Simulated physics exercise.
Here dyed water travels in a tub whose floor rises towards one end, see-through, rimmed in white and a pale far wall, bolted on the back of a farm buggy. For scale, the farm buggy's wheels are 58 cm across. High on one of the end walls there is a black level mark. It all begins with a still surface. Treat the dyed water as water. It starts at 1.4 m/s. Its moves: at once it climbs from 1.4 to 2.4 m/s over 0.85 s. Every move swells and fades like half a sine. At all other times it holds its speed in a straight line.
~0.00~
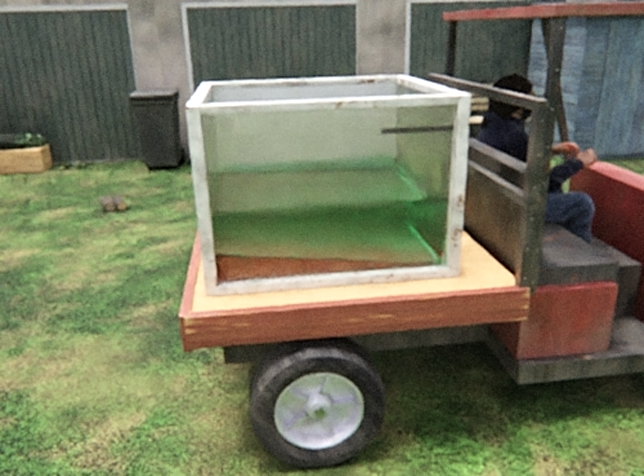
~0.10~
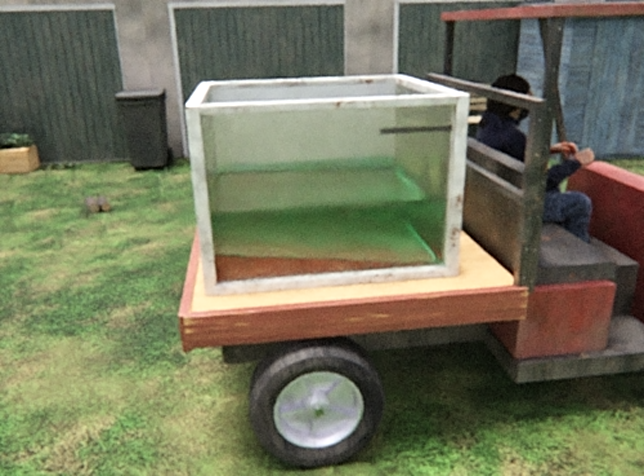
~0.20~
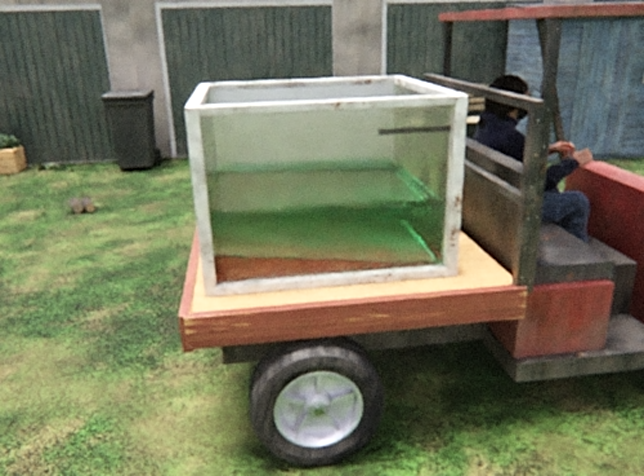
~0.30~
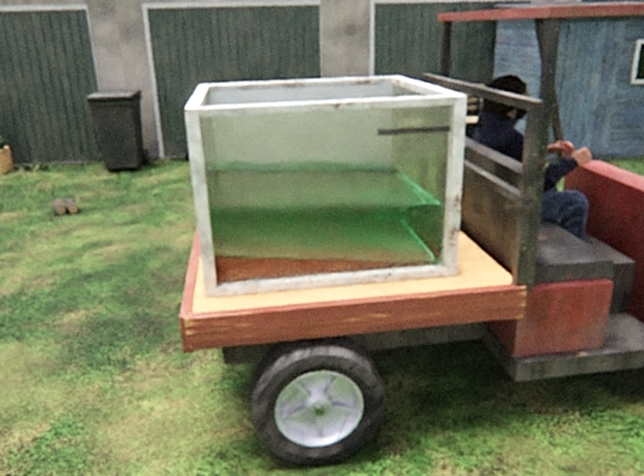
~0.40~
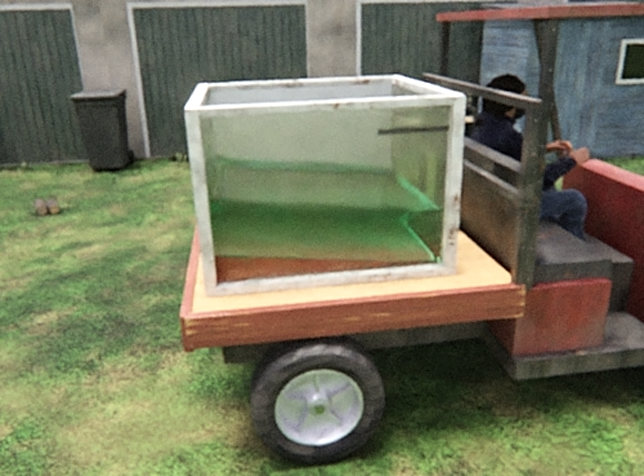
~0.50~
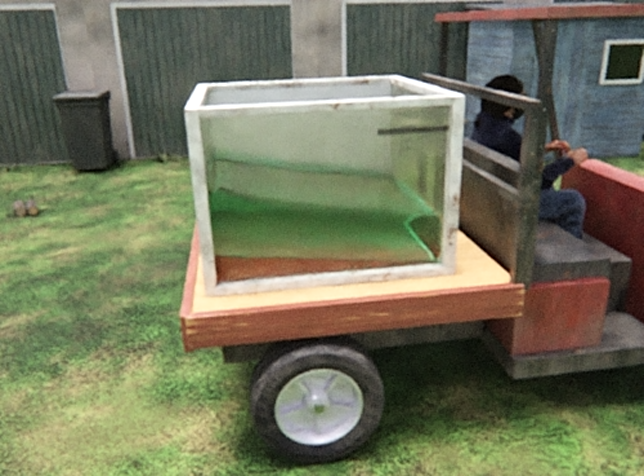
The clip opens on a glass tub rimmed in white, holding green-dyed water, on the wooden bed of a farm buggy with a seated driver, its surface nearly level. The buggy rolls rightward past sheds and a bin, and the water then gradually slopes, rising at the left and lowering at the right.
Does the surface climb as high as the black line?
It stays below the line.
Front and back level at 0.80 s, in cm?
Front 20 cm, back 46 cm.
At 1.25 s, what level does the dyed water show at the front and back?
Front 42 cm, back 26 cm.
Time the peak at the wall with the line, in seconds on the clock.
Around 1.4 s.
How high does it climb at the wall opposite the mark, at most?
It peaks near 64 cm.
Then, 0.80 s in, it stands 45 cm high behind and 19 cm in front; all of it is still inside.
Then, 1.25 s in, it stands 27 cm high behind and 42 cm in front; all of it is still inside.
Then, 1.70 s in, it stands 21 cm high behind and 33 cm in front; all of it is still inside.
Then, 3.84 s in, the waves are smaller; the highest at the front wall was 50 cm, at 1.40 s, against a line at 60 cm.
